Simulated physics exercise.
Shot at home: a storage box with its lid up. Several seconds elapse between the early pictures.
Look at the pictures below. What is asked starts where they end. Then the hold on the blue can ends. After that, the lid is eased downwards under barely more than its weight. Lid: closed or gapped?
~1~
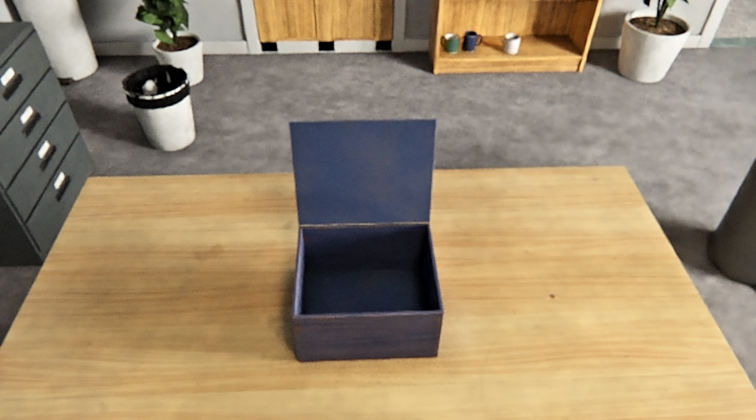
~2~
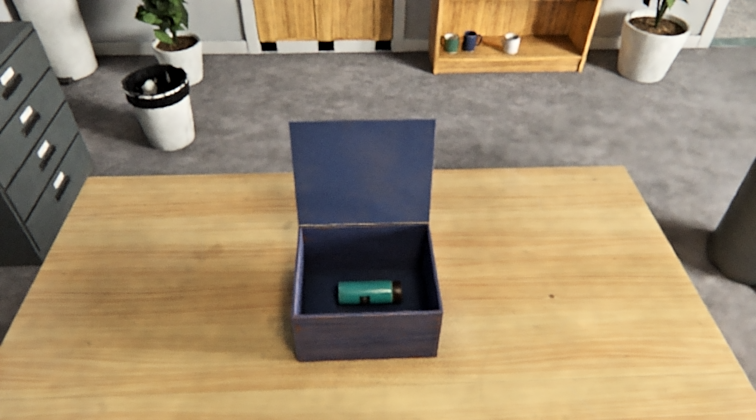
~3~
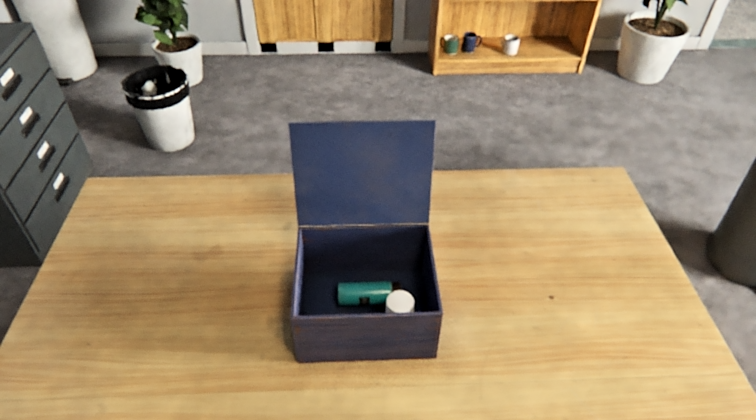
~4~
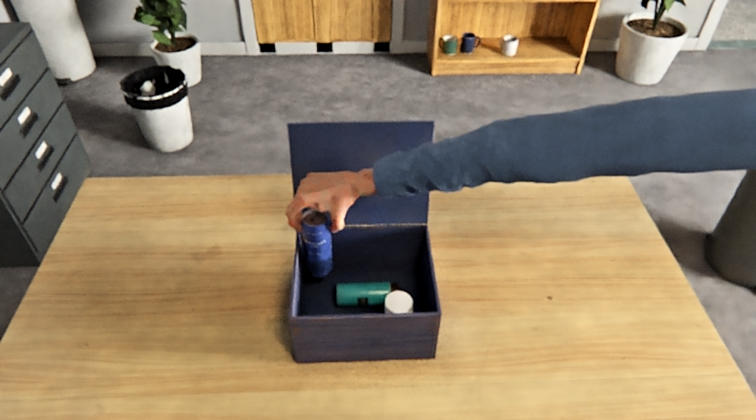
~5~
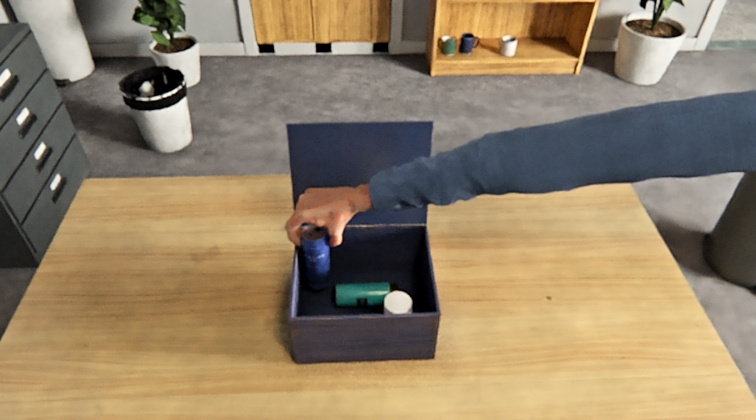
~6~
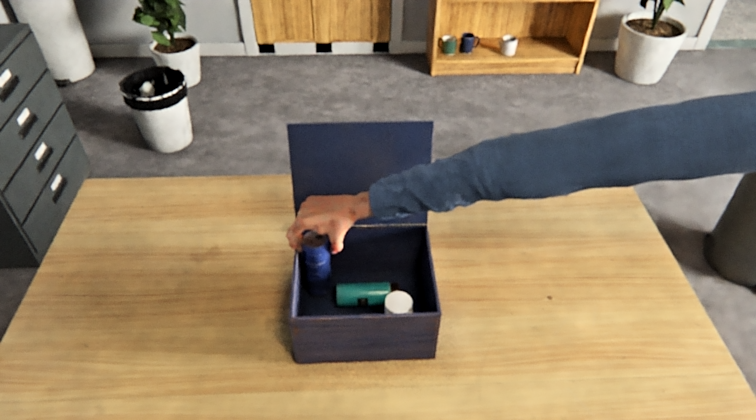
Gapped.
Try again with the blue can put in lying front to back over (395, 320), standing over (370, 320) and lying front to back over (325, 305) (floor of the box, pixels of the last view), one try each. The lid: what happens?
The first placement leaves the lid fully closed, the second partly open, and the third fully closed.
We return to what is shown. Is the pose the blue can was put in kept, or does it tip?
Simply put, the blue can remains unturned.
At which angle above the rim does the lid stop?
Angle: About 40°.
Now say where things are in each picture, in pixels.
In the first frame, the last thing is not in view yet.
In the second frame, the last thing is not in view yet.
In the third frame, the last thing is not in view yet.
In the fourth frame, coming down; blue can (318, 245).
In the fifth frame, coming down; blue can (316, 258).
In the sixth frame, put in, still held; blue can (317, 265).
Then, 1.10 s on from there, lid starting down.
Then, 1.50 s on from there, lid 66° above the rim.
Then, 1.70 s on from there, lid 50° above the rim.
In the end, lid 38° above the rim; all 3 unmoved. At the end, from the last picture's camera, blue can near (317, 265).
